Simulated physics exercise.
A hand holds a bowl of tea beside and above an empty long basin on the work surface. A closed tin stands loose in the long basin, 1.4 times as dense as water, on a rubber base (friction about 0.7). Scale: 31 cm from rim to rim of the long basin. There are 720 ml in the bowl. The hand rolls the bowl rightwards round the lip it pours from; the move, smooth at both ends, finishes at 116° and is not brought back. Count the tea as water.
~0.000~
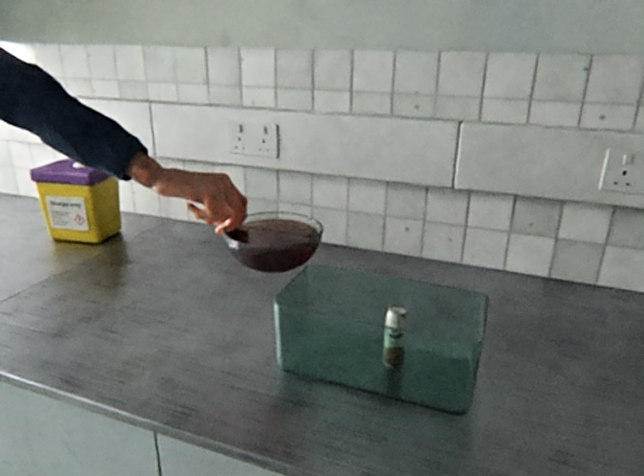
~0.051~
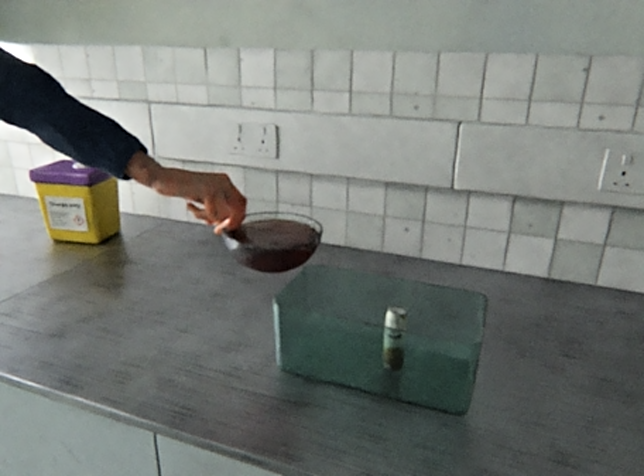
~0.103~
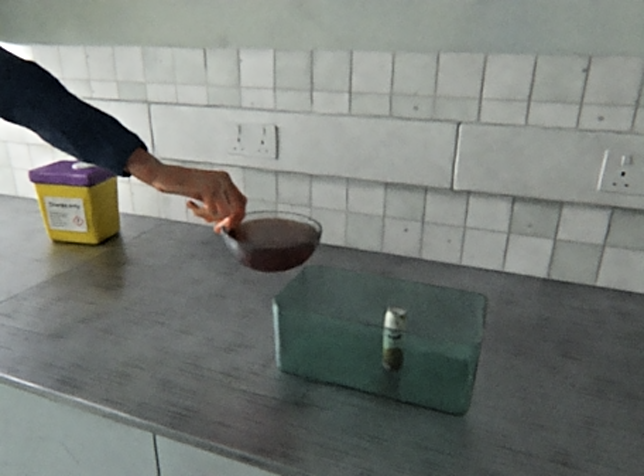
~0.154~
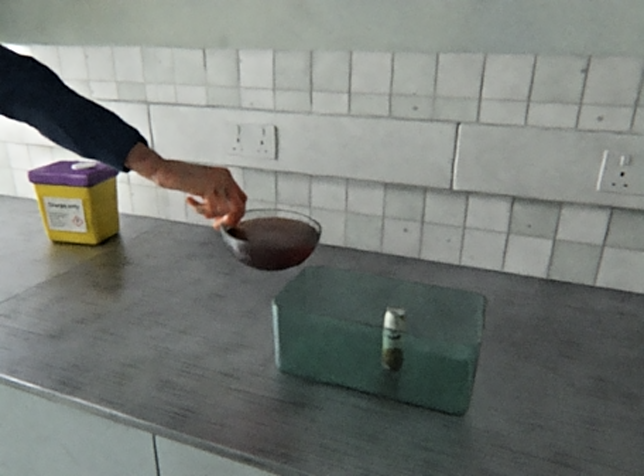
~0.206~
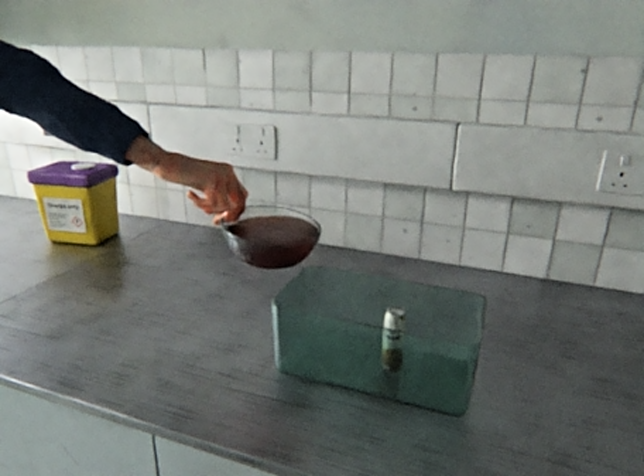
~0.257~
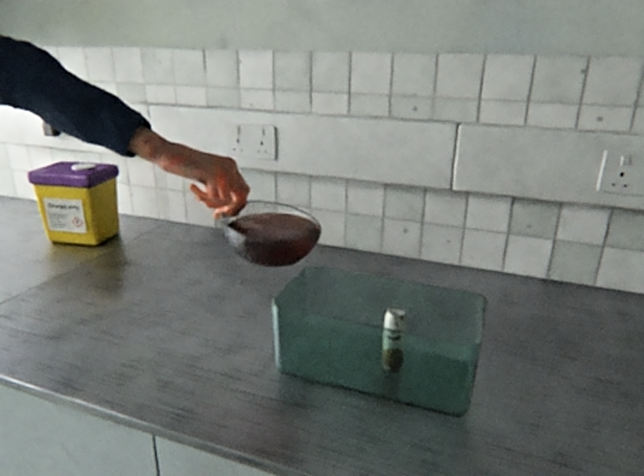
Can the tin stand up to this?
It keeps standing.
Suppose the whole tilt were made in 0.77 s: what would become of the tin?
The tin topples.
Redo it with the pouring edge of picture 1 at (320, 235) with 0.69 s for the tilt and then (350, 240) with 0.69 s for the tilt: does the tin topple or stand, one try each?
First it topples; then it stays up.
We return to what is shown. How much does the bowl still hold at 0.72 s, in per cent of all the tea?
Some 32 per cent.
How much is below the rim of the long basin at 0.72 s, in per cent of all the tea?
Some 30 per cent.
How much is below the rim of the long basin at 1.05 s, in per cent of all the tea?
About 98 per cent.
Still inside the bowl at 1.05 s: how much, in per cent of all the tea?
Near 0 in a hundred.
Then, 0.72 s in, the tilt is 68° and 31 per cent is still to pour; the tin stands where it began.
Then, 1.05 s in, the tilt is 107° and 0 per cent is still to pour; the tin stands where it began.
Then, 1.41 s in, the tilt is 116° and 0 per cent is still to pour; the tin stands where it began.
Then, 1.79 s in, the tilt is 116° and 0 per cent is still to pour; the tin stands where it began.
Finally, the tin stands where it began.
